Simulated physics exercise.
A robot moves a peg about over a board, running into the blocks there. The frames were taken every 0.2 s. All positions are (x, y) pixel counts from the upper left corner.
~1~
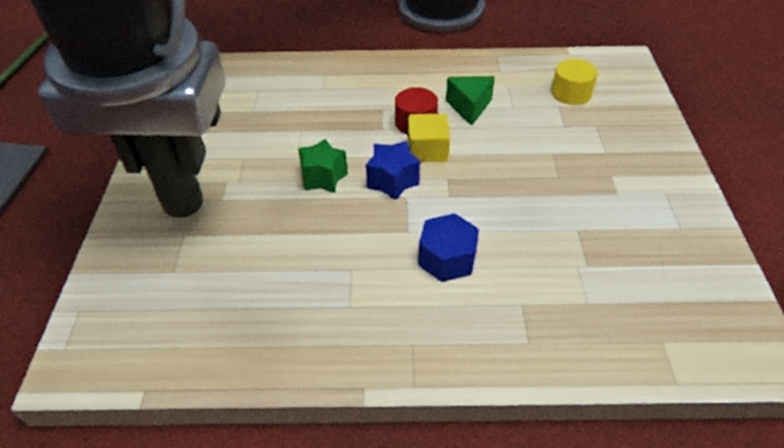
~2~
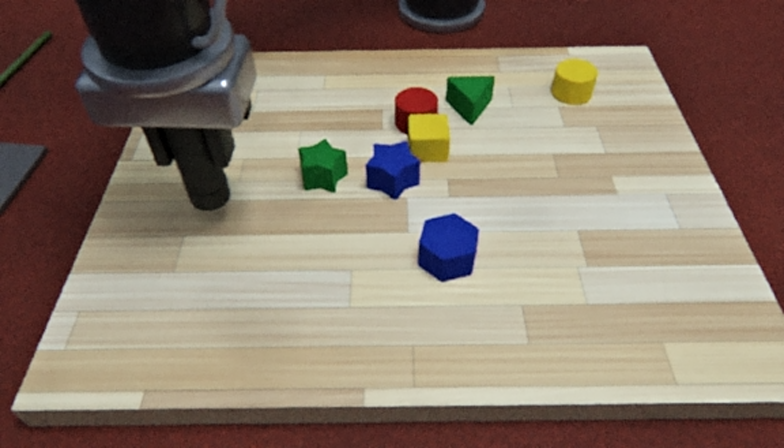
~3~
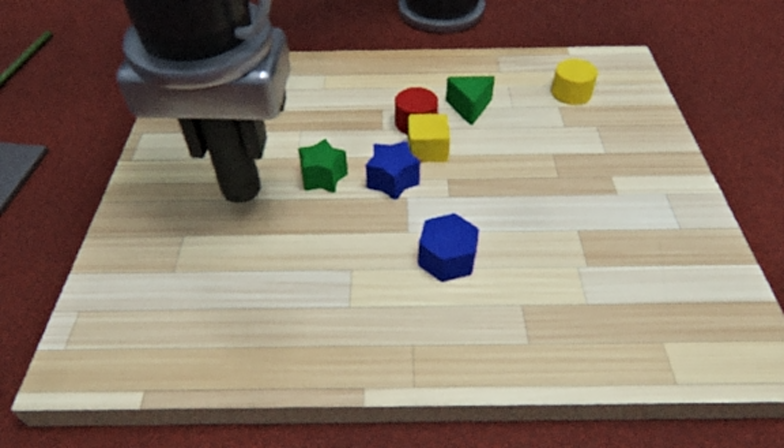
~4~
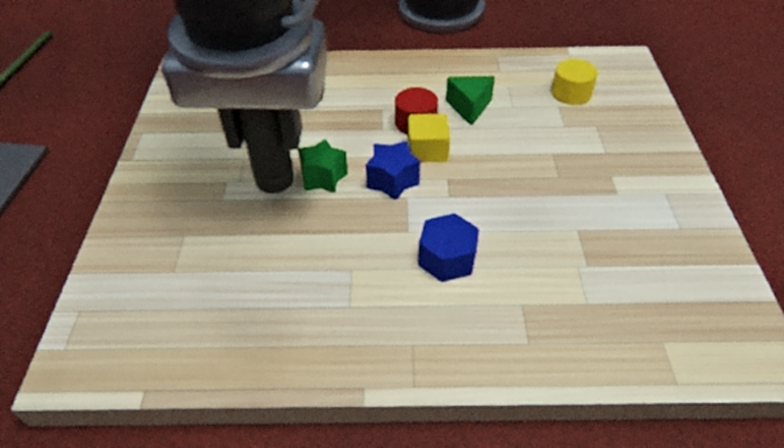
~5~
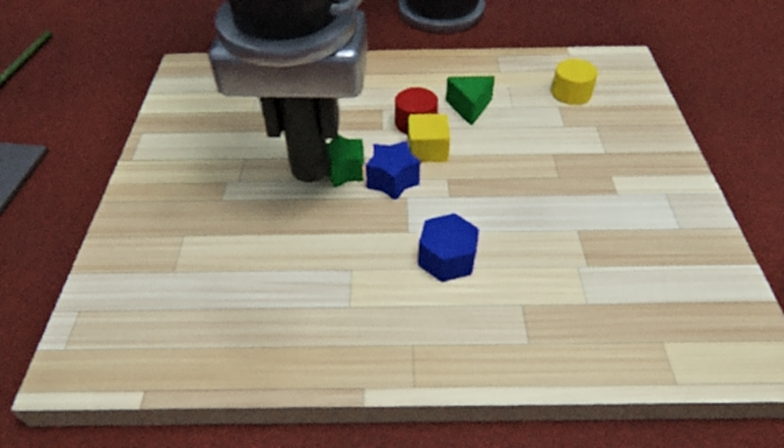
A robot arm holding a dark peg stands at the left of a pale striped wooden board on a red surface, seen from above at an angle by a still camera. A green star, blue star, yellow square, red disc and green triangle cluster near the upper middle, with a blue hexagon below and a yellow disc at upper right. The peg slides steadily right and nudges the green star toward the blue one.
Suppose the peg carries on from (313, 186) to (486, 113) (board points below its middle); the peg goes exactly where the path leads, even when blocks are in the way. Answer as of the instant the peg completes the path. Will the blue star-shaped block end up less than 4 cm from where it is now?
In short: Yes.
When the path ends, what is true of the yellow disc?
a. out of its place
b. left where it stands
b: Left where it stands.
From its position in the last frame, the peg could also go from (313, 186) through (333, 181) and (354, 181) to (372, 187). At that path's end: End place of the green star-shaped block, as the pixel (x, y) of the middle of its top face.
The centre of its top will be at (376, 135).
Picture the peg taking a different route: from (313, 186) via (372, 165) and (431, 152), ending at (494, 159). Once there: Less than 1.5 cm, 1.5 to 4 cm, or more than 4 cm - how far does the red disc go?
It will move between 1.5 and 4 cm.
On the path given first. One third of the way, peg (377, 144); green star-shaped block (403, 120); blue star-shaped block (409, 154), turned 40° clockwise; red disc (421, 96); yellow square piece (444, 122).
Two thirds of the way, peg (436, 120); green star-shaped block (453, 94), turned 25° anticlockwise; blue star-shaped block (412, 154), turned 50° clockwise; red disc (444, 71); yellow square piece (489, 111), turned 25° clockwise; green three-sided block (482, 77), turned 35° clockwise.
At the end, peg (488, 97); green star-shaped block (483, 70), turned 60° anticlockwise; blue star-shaped block (412, 154), turned 50° clockwise; red disc (453, 56); yellow square piece (507, 110), turned 55° clockwise; green three-sided block (507, 51), turned 40° clockwise; yellow disc unmoved.
